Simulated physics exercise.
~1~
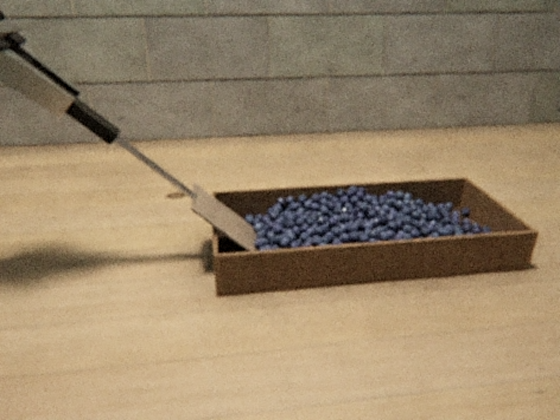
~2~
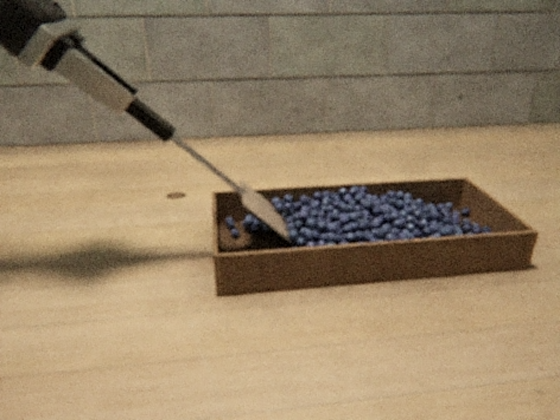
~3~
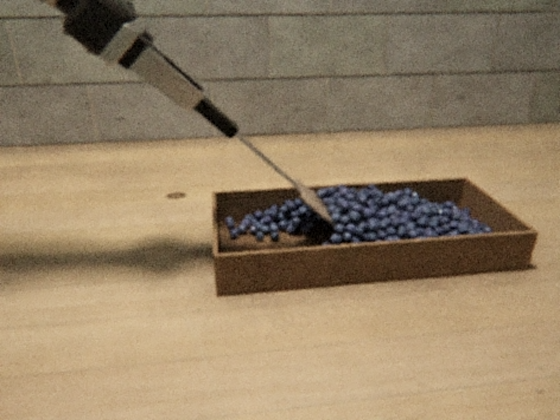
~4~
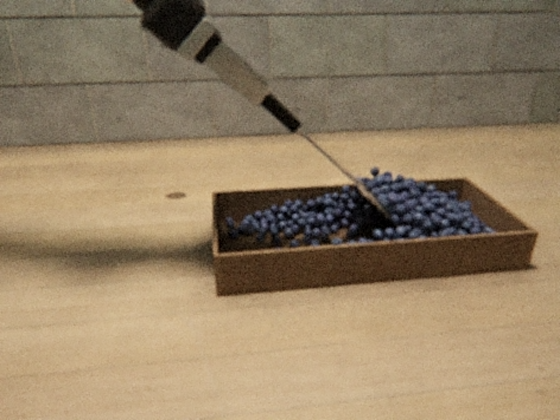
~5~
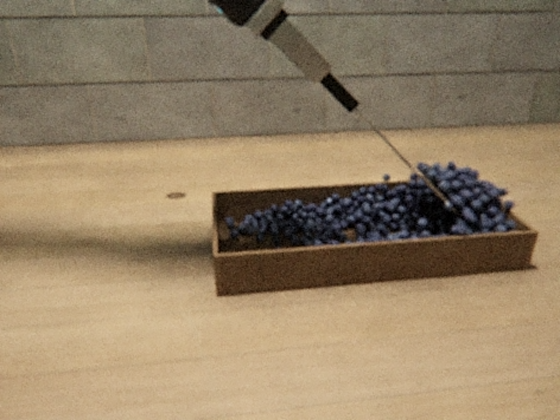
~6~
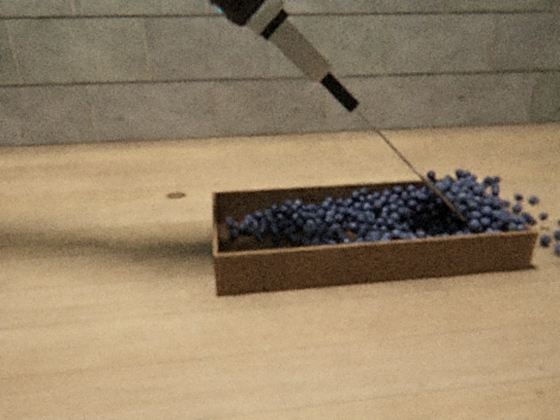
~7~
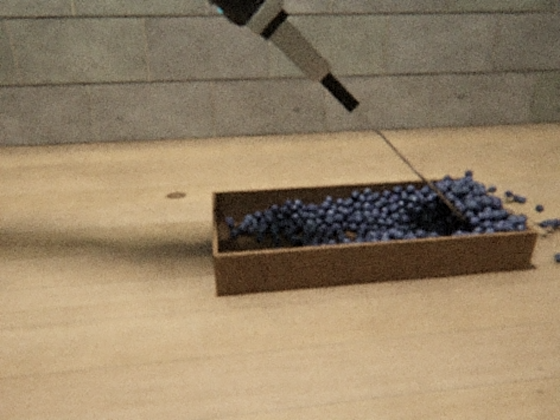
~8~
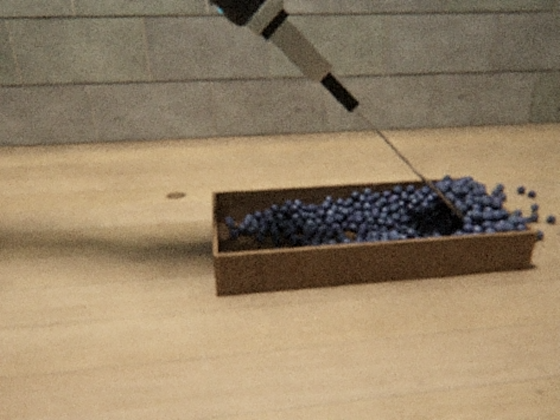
On a wooden table top by a grey block wall, a robot arm pushed a turner rightward through blue beads in a brown trough, heaping them at the right end until some spilled over, while most stayed inside and the turner stopped there.
